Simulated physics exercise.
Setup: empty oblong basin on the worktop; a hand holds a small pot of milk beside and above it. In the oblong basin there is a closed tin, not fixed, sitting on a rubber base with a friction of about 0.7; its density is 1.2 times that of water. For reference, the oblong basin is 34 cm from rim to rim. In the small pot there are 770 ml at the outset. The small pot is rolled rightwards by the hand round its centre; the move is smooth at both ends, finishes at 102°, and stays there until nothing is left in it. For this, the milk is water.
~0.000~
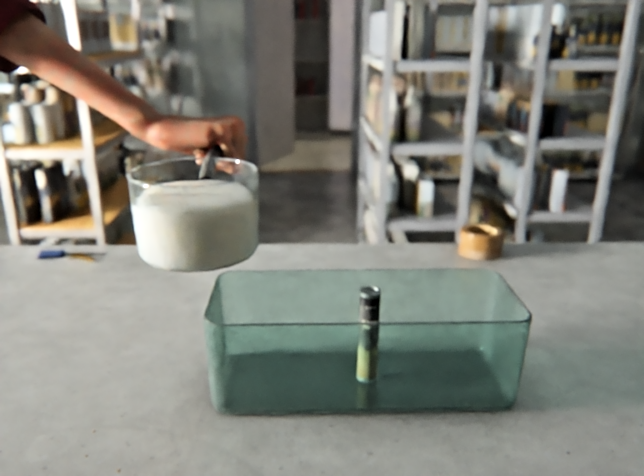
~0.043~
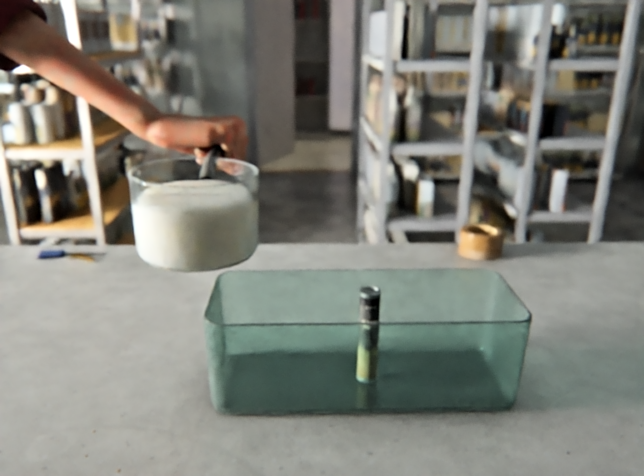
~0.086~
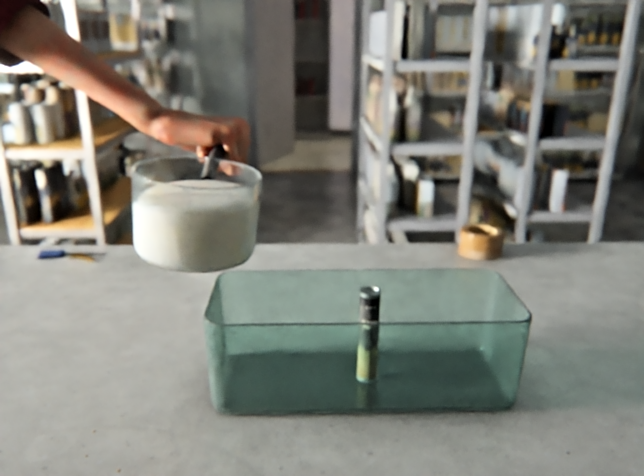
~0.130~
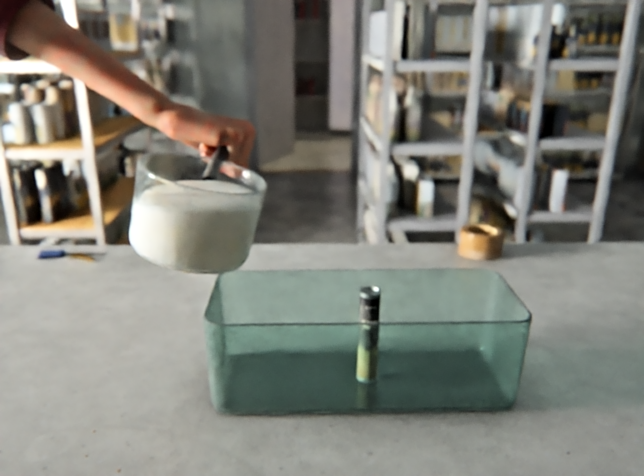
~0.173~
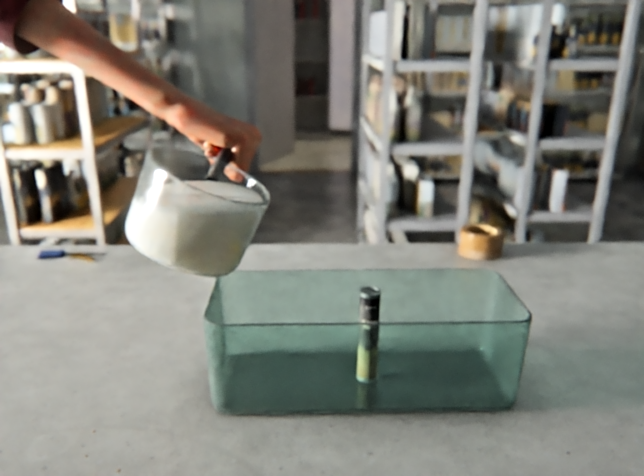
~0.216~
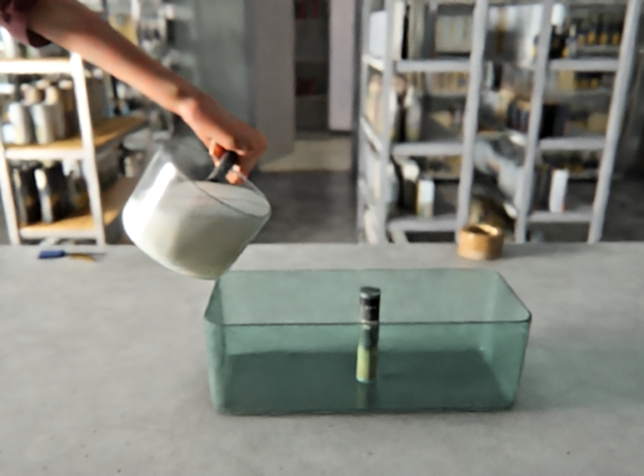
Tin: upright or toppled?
Upright.
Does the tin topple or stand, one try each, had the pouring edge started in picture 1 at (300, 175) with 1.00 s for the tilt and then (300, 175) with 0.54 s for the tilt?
Run one: It tumbles. Run two: It tumbles.
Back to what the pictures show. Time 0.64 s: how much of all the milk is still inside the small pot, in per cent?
Roughly 12 percent remains.
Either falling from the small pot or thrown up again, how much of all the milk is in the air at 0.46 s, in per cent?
Estimate: Some 28 % of the total.
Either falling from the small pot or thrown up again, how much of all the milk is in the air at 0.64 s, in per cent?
It comes to some 5 percent of the total.
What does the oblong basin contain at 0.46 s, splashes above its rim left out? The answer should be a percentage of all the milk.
28 %, more or less.
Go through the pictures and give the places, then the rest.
In the first picture, it leans 0°; its right rim is at (257, 173); the milk meets the walls at (138, 194) and (255, 193); the oblong basin's rim runs from (211, 297) to (514, 294); the tin's top is at (370, 295).
In the second picture, it leans 2°; its right rim is at (258, 175); the milk meets the walls at (139, 193) and (256, 194).
In the third picture, it leans 6°; its right rim is at (261, 180); the milk meets the walls at (140, 193) and (258, 195).
In the fourth picture, it leans 14°; its right rim is at (265, 189); the milk meets the walls at (140, 194) and (260, 196).
In the fifth picture, it leans 24°; its right rim is at (268, 200); the milk meets the walls at (140, 196) and (265, 199).
In the sixth picture, it leans 35°; its right rim is at (269, 214); the milk meets the walls at (135, 194) and (261, 202); 1 per cent is over the edge.
Then, 0.46 s in, the tilt is 97° and 43 per cent is still to pour; the tin stands where it began.
Then, 0.64 s in, the tilt is 102° and 12 per cent is still to pour; the tin stands where it began.
Then, 0.83 s in, the tilt is 102° and 2 per cent is still to pour; the tin stands where it began.
Then, 1.04 s in, the tilt is 102° and 0 per cent is still to pour; the tin stands where it began.
Finally, the tin stands where it began.
